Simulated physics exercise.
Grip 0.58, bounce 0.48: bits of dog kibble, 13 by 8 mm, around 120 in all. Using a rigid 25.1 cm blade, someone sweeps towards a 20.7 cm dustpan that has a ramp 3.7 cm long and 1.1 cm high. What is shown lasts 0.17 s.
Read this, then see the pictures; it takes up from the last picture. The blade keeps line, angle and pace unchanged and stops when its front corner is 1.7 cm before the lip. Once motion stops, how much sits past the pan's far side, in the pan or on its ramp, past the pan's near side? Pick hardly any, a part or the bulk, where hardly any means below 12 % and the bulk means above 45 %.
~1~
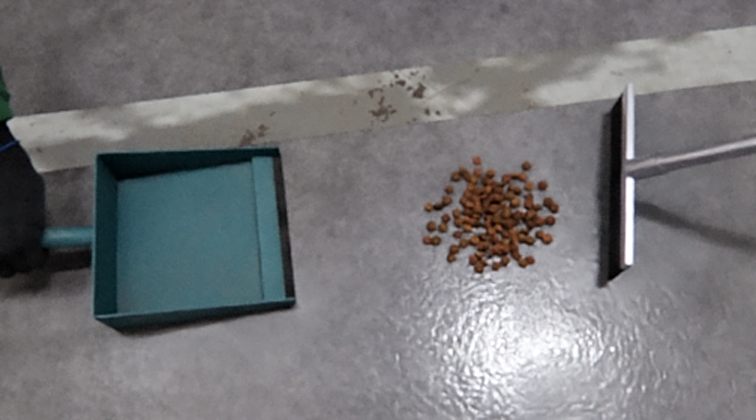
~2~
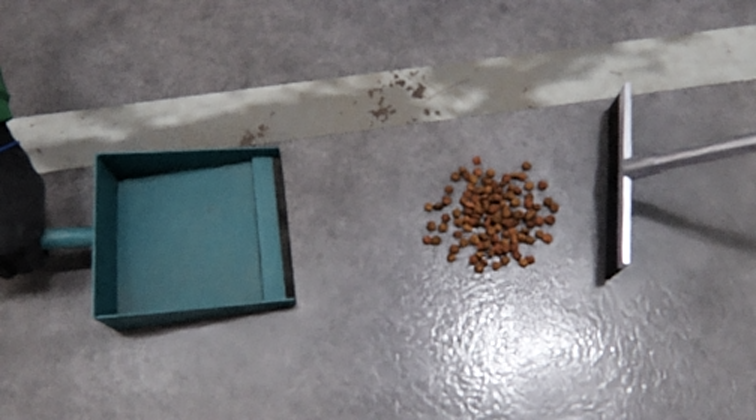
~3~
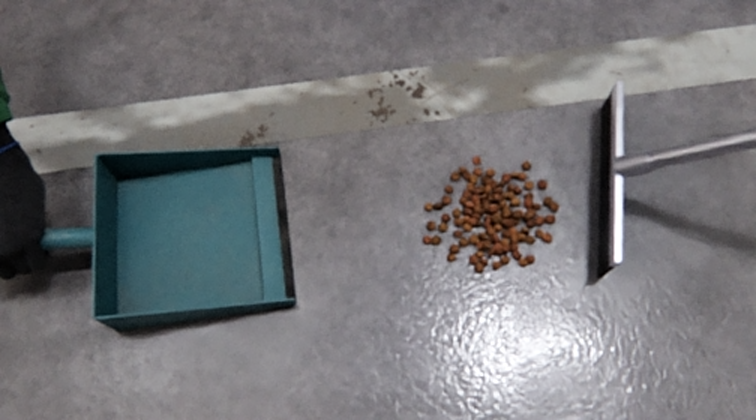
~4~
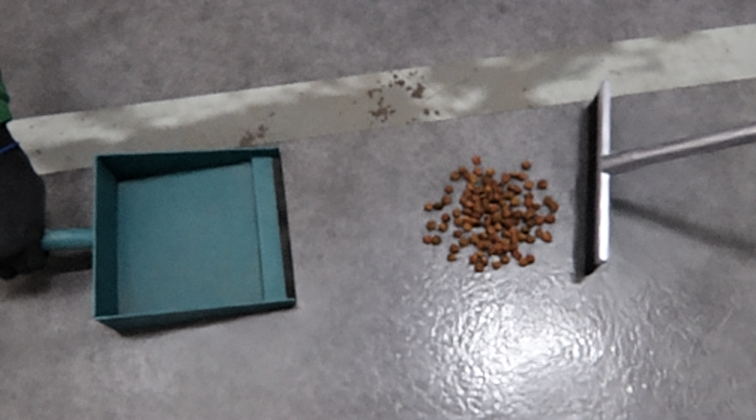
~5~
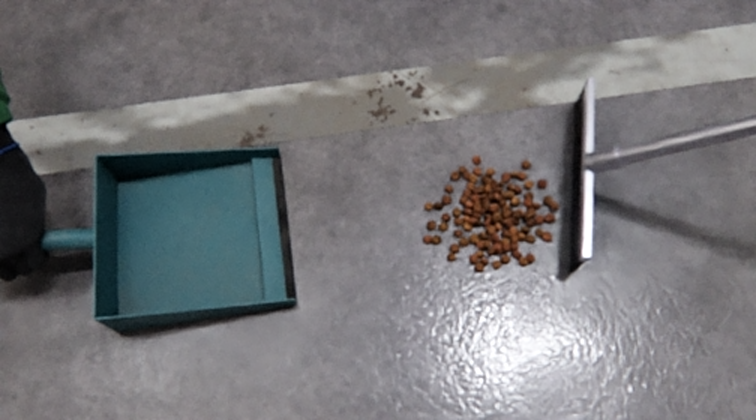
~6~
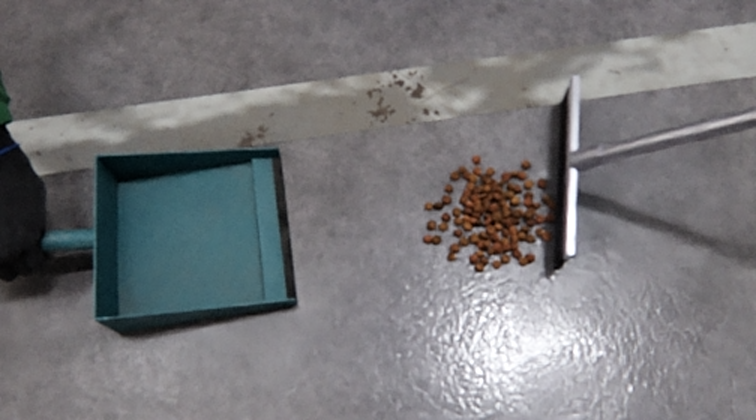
Far side: A part; pan: A part; near side: Hardly any.
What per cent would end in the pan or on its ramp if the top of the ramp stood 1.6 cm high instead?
In that case some 15 per cent.
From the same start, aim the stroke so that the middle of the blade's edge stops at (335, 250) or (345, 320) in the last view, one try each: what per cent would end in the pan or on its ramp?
I'd expect about 5 percent, then about 0 percent.
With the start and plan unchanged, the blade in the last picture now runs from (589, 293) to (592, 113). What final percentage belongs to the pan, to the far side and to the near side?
Pan 0; far 0; near 20.
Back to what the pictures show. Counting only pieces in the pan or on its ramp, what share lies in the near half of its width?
Something like 20 per cent of the catch.
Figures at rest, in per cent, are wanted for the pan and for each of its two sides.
Far side 15 %, pan 20 %, near side 5 %.
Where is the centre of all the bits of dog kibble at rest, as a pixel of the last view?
(296, 192) or so.
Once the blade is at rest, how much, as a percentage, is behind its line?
Close to 15 percent.
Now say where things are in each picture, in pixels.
Blade from (626, 265) to (628, 90), moved 0.0 cm, 0 of the pieces shifted so far; middle of the pieces at (497, 217); pan at (187, 240), in the first frame.
Blade from (623, 264) to (625, 90), moved 0.3 cm, 0 of the pieces shifted so far; middle of the pieces at (497, 216), in the second frame.
Blade from (615, 262) to (617, 89), moved 1.3 cm, 0 of the pieces shifted so far; middle of the pieces at (497, 216), in the third frame.
Blade from (601, 260) to (604, 87), moved 2.9 cm, 0 of the pieces shifted so far; middle of the pieces at (497, 216), in the fourth frame.
Blade from (584, 257) to (589, 85), moved 4.9 cm, 0 of the pieces shifted so far; middle of the pieces at (497, 215), in the fifth frame.
Blade from (568, 255) to (574, 83), moved 6.8 cm, 0 of the pieces shifted so far; middle of the pieces at (497, 215); pan at (188, 242), in the sixth frame.
Then, 0.27 s after the last picture, middle of the blade 21 cm from the lip; 0 % over the lip, far side 0 %, near side 0 %.
Then, 0.45 s after the last picture, middle of the blade 11 cm from the lip; 0 % over the lip, far side 10 %, near side 5 %.
Then, 0.75 s after the last picture, middle of the blade 5 cm from the lip; 20 % over the lip, far side 15 %, near side 5 %.
In the end, far side 15 %, pan 20 %, near side 5 %, in front of the lip or behind the blade 60 %.
